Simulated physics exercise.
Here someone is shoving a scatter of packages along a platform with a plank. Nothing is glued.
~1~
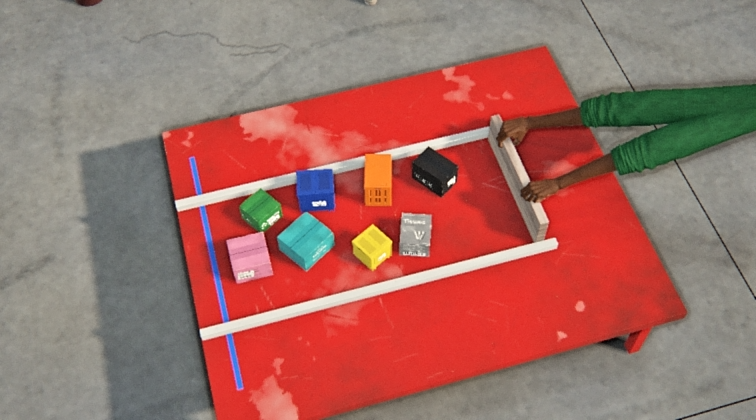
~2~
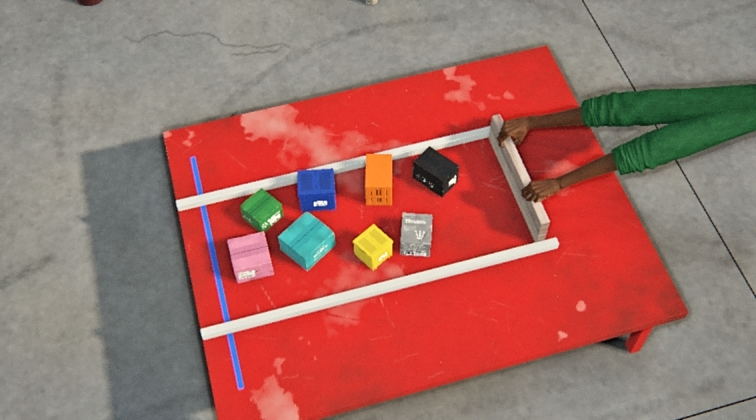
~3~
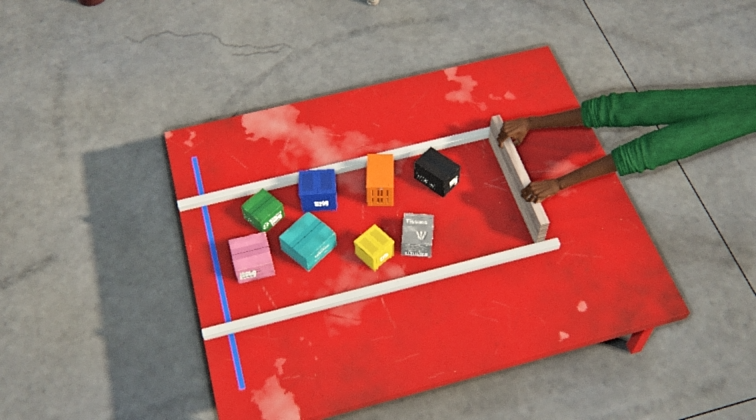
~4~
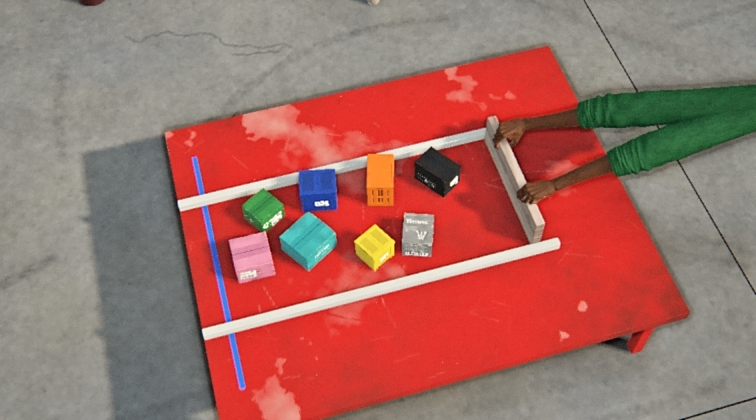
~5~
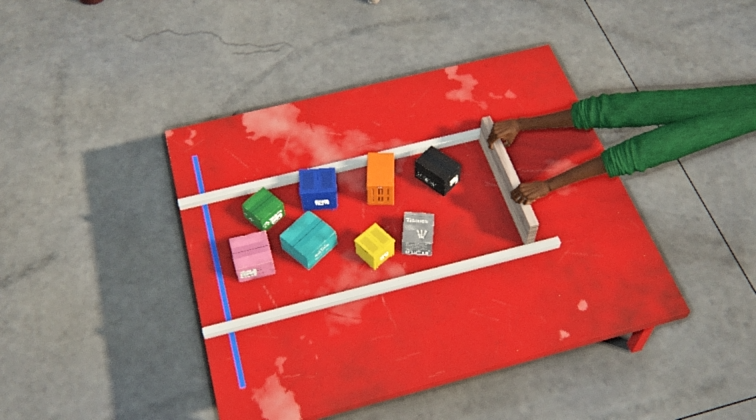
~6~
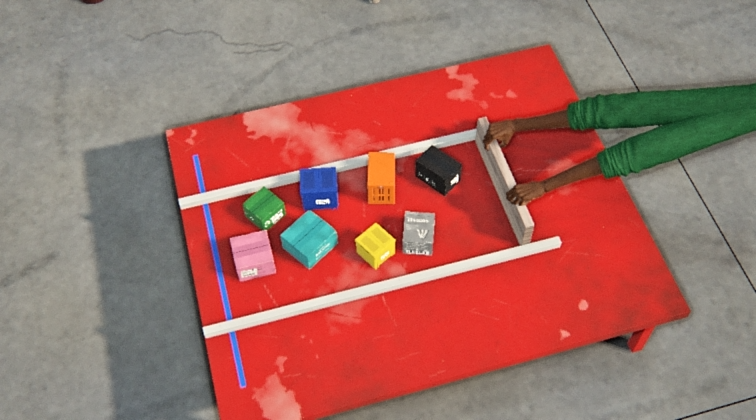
Two hands slide a plank slightly left across a red platform toward scattered colourful packages.
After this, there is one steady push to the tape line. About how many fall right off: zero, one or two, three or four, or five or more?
Watching this, the number dropping off is more than four.
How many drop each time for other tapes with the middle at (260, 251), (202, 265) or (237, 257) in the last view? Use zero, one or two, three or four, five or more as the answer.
Well, it comes out as 3 or 4, five or over and 3 or 4, in that order.
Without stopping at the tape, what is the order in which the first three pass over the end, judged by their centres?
Order noted: Green parcel, pink parcel, blue tote.
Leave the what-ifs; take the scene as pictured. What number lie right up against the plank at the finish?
The count in contact is 2.
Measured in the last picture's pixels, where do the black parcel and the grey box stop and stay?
Going in order: First (195, 222), then (207, 291).
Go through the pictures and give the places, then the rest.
In the first frame, pink parcel (250, 258); green parcel (261, 211); turquoise box (306, 241); plank (517, 178); tape (214, 264).
In the second frame, green parcel (262, 211); yellow tote (373, 248).
In the third frame, turquoise box (308, 241); orange crate (380, 180).
In the fourth frame, pink parcel (252, 257); plank (513, 179).
In the fifth frame, green parcel (264, 210); black parcel (438, 171).
In the sixth frame, pink parcel (253, 256); green parcel (264, 209); turquoise box (309, 239); plank (503, 181); tape (217, 262).
Soon after, none off yet; pink parcel at rest near (253, 256); green parcel at rest near (264, 209); turquoise box at rest near (309, 239).
Then, none off yet; pink parcel moved about its own width near (225, 272); green parcel moved well along near (204, 219); turquoise box moved about its own width near (256, 247).
At rest, the number that fall off is five or more; fallen, orange crate, yellow tote, blue tote, turquoise box, green parcel and pink parcel.
